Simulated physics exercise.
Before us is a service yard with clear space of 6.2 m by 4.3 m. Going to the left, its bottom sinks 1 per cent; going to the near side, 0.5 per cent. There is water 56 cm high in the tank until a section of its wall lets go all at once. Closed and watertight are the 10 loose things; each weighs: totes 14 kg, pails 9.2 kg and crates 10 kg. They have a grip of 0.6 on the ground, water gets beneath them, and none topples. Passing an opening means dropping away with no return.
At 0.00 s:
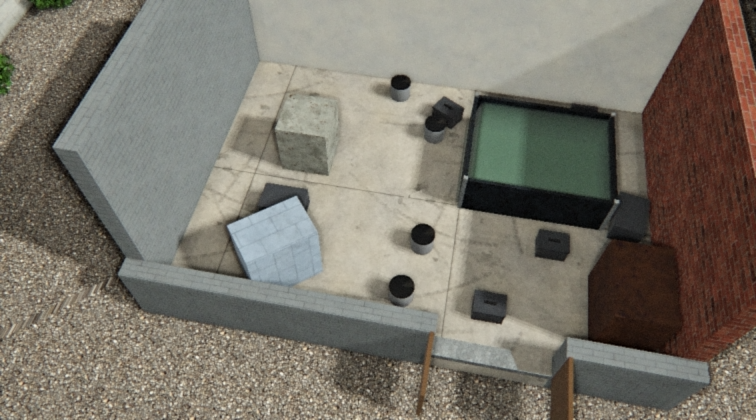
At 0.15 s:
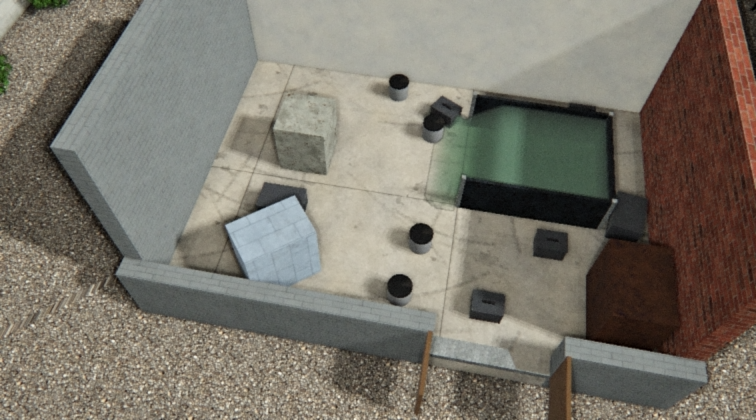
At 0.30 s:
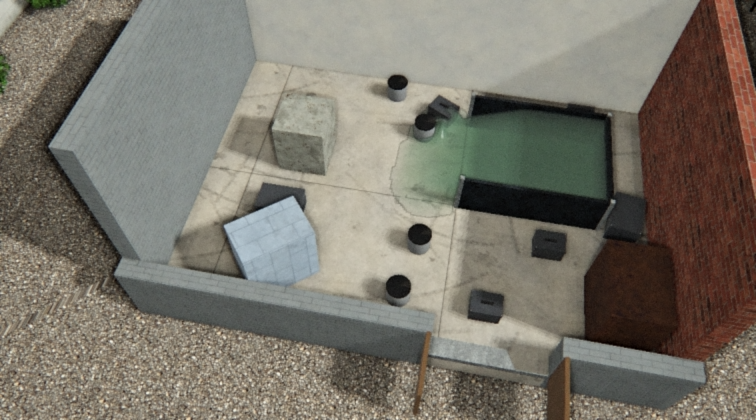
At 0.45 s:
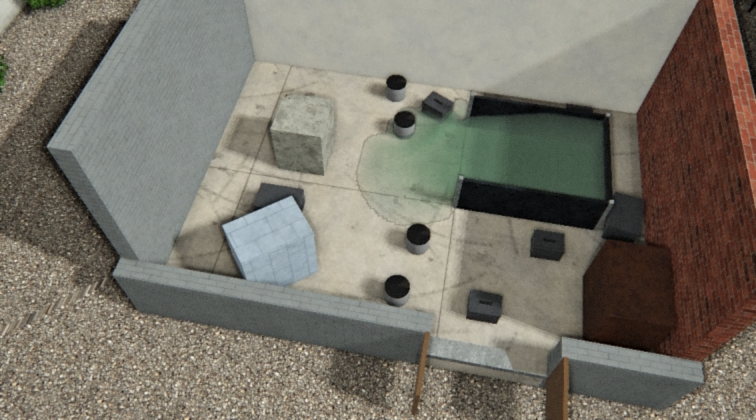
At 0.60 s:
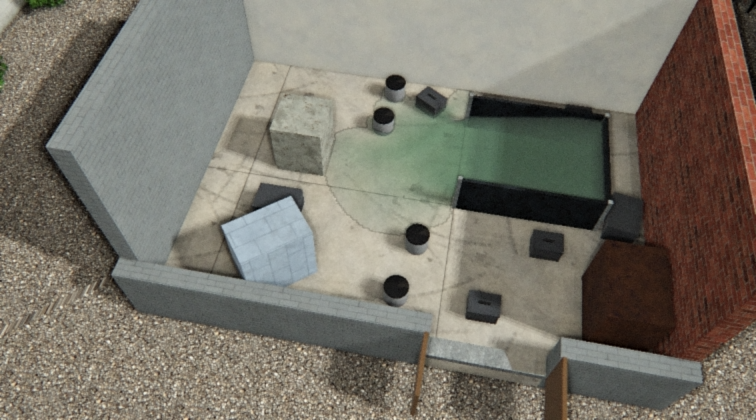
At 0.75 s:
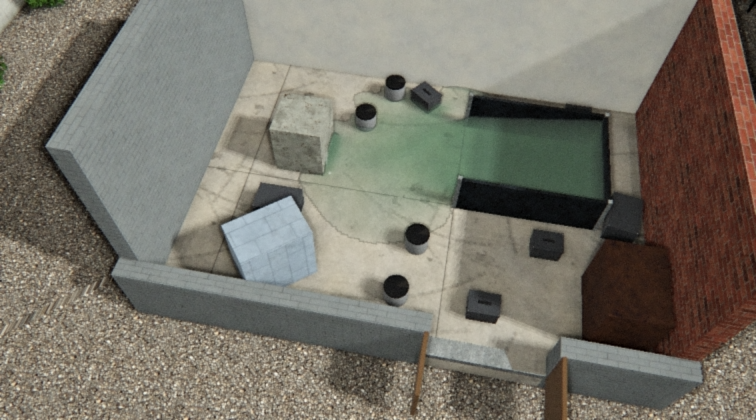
A walled yard with a pale concrete floor, ringed by gravel, is seen from high above by a still camera. A black-sided tank of green water stands at right near a brick wall, with dark-topped grey pails, dark crates, a mottled stone block and a pale blue block around. The tank's left side opens and water spreads leftward, pushing one pail and then a crate left.
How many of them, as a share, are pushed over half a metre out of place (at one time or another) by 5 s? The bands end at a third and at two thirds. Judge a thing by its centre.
Well under half, in fact below a third.
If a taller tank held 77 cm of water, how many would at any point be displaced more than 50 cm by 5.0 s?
In that case the number is 5.
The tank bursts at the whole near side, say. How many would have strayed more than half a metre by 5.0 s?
That would give 4.
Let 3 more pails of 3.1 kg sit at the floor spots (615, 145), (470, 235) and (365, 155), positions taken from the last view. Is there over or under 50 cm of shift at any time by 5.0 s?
In turn: Short of it, less, more.
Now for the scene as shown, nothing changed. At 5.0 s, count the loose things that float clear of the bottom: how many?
Count at that moment: 2.
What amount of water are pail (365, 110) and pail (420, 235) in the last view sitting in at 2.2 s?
Depths: Near 20 cm, then near 1 cm.
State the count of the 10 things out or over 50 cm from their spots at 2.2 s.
At that moment it comes to 3.
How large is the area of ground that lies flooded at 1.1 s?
About 10.5 m2 is covered.
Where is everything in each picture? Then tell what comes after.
In the first picture, a pail at (436, 123) rests on the ground; a tote at (449, 107), on the bottom; water covers 2.8 m2; 0 of 10 have shifted.
In the second picture, a pail at (434, 122), on the bottom; a tote at (447, 107), on the bottom; 3.5 m2 under water; 0 of 10 have shifted.
In the third picture, a pail at (425, 122), on the bottom, 11 cm from its start; a tote at (444, 106) rests on the ground, 3 cm from its start; 4.4 m2 under water; 1 of 10 have shifted.
In the fourth picture, a pail at (405, 119) rests on the ground, 40 cm from its start; a tote at (438, 102) rests on the ground, 14 cm from its start; water covers 5.5 m2; 2 of 10 have shifted.
In the fifth picture, a pail at (384, 115) rests on the ground, 71 cm from its start; a tote at (432, 97), on the bottom, 28 cm from its start; water covers 6.8 m2; 2 of 10 have shifted.
In the sixth picture, a pail at (366, 111), on the bottom, 99 cm from its start; a tote at (427, 92) rests on the ground, 40 cm from its start; 7.9 m2 under water; 2 of 10 have shifted.
After 1.1 s 2 of 10 are over 50 cm from their spots; 0 afloat.
After 2.2 s 3 of 10 are over 50 cm from their spots; 2 afloat.
After 3.5 s 3 of 10 are over 50 cm from their spots; 1 afloat.
After 5.0 s 3 of 10 are over 50 cm from their spots, and 3 have been at some point; 2 afloat.
